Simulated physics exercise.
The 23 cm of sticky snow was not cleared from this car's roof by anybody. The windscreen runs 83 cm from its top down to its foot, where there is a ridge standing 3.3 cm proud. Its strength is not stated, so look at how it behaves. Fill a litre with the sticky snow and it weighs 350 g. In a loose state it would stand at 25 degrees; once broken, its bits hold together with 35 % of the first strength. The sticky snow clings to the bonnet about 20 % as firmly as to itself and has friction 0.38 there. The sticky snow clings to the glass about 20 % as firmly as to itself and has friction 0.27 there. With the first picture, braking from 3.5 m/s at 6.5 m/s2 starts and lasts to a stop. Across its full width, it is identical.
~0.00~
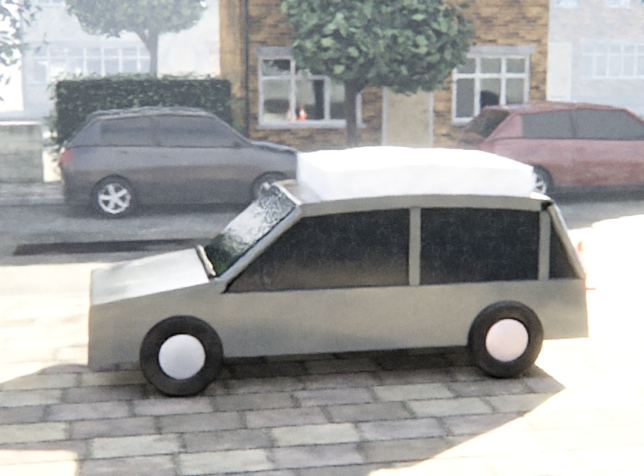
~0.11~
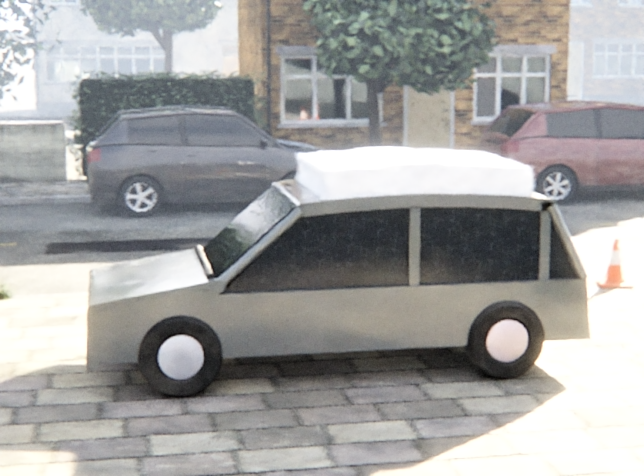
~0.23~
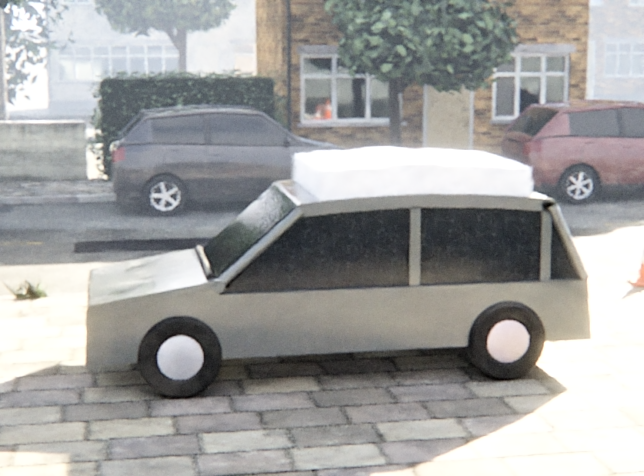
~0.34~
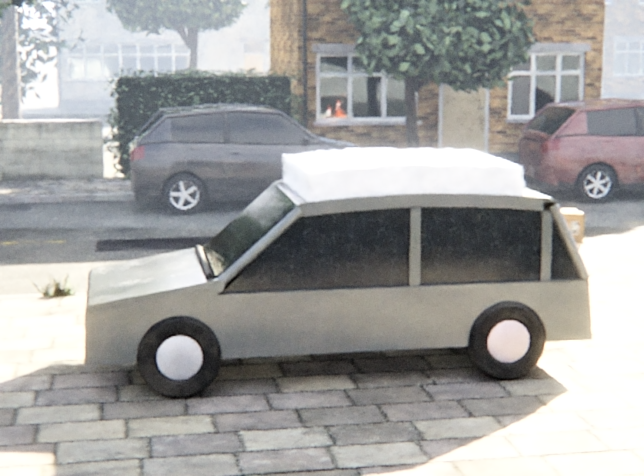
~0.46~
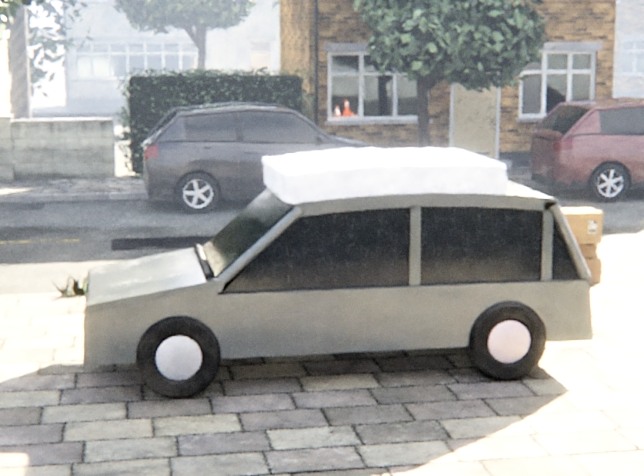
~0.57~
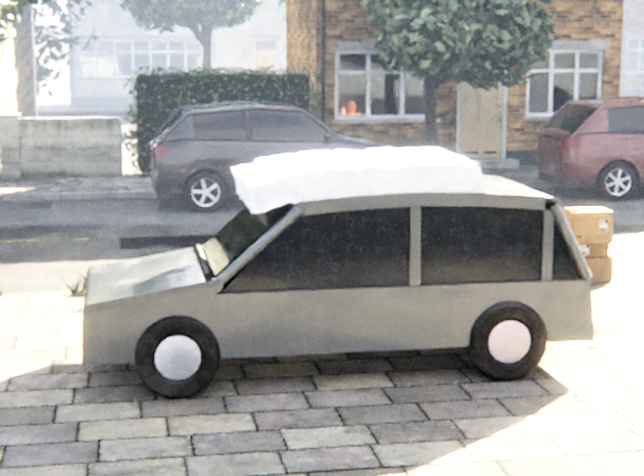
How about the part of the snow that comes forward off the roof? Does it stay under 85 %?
No, it goes above 85 %.
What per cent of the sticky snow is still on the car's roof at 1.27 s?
Around 0 %.
By 0.89 s, 35 % of the snow is on the roof, 31 % on the glass, 34 % on the bonnet and none has gone off the nose.
By 1.27 s, none of the snow is on the roof, 19 % on the glass, 64 % on the bonnet and 17 % has gone off the nose.
By 1.66 s, none of the snow is on the roof, 1 % on the glass, 50 % on the bonnet and 49 % has gone off the nose.
By 2.04 s, none of the snow is on the roof, 1 % on the glass, 21 % on the bonnet and 78 % has gone off the nose.
By 2.80 s, at the end, none of the snow is on the roof, 1 % on the glass, 15 % on the bonnet and 84 % has gone off the nose.
